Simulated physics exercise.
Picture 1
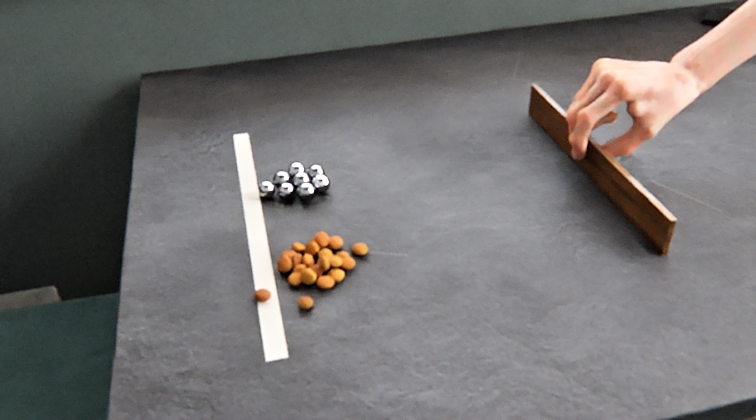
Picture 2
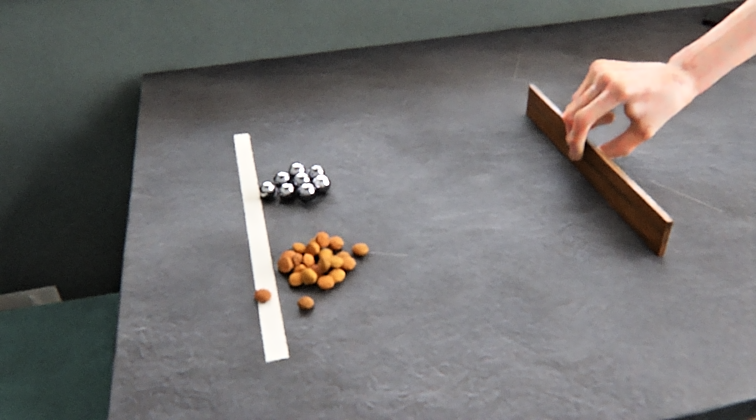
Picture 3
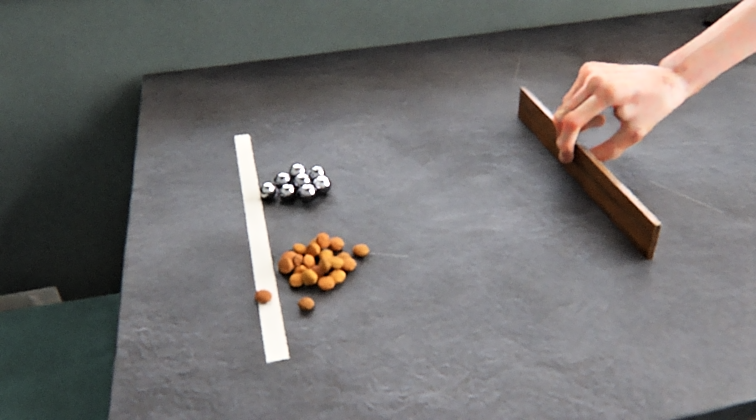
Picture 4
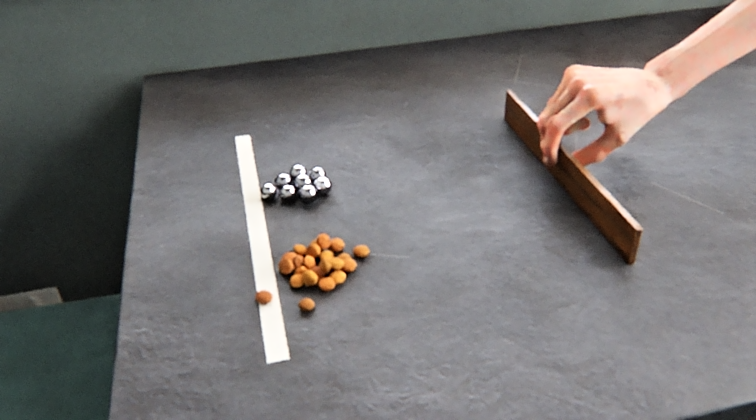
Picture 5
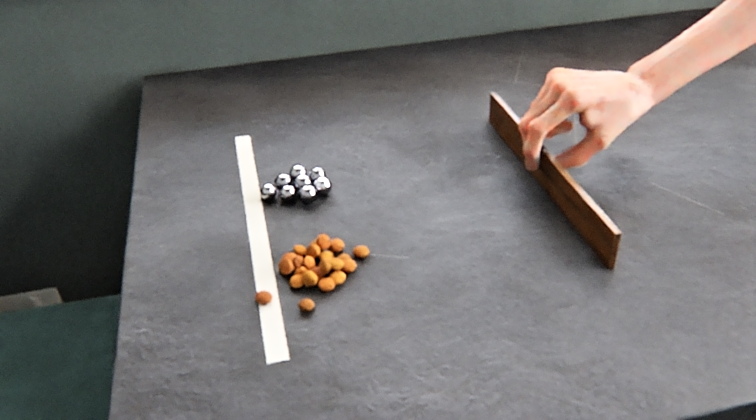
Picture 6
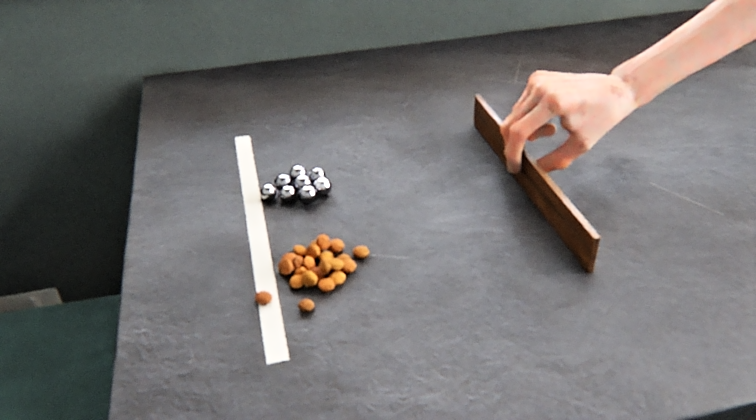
A hand reaching in from the upper right grips a brown strip of wood standing on edge on a dark grey tabletop, seen from above at an angle. To the left, white tape runs down the table beside a cluster of shiny steel balls and, nearer, a pile of orange-brown kibble. The hand holds the strip still, then slides it steadily left across bare table.
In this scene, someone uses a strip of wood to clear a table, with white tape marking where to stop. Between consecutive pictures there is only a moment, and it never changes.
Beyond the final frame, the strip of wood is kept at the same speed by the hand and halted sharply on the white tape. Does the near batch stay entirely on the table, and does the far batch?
At the end, near batch: No fall, far batch: Partial fall.
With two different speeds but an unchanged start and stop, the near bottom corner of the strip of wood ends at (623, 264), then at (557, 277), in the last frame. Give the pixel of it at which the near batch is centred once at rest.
Try 1: (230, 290); try 2: (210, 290).
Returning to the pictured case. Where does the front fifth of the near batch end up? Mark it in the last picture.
Centre close to (198, 299) px.
Then, 0.45 s on from there, strip of wood still moving, near (383, 177); near batch all on the table, its front near (264, 297); far batch all on the table, its front near (268, 192).
Then, 0.91 s on from there, strip of wood stopped at the white tape; near batch all on the table, its front near (192, 289); far batch all on the table, its front near (195, 202).
Then, 1.19 s on from there, strip of wood stopped at the white tape; near batch all on the table, its front near (189, 289); far batch a little over the edge.
In the end, strip of wood stopped at the white tape; near batch all on the table, its front near (189, 289); far batch the whole lot over the edge.
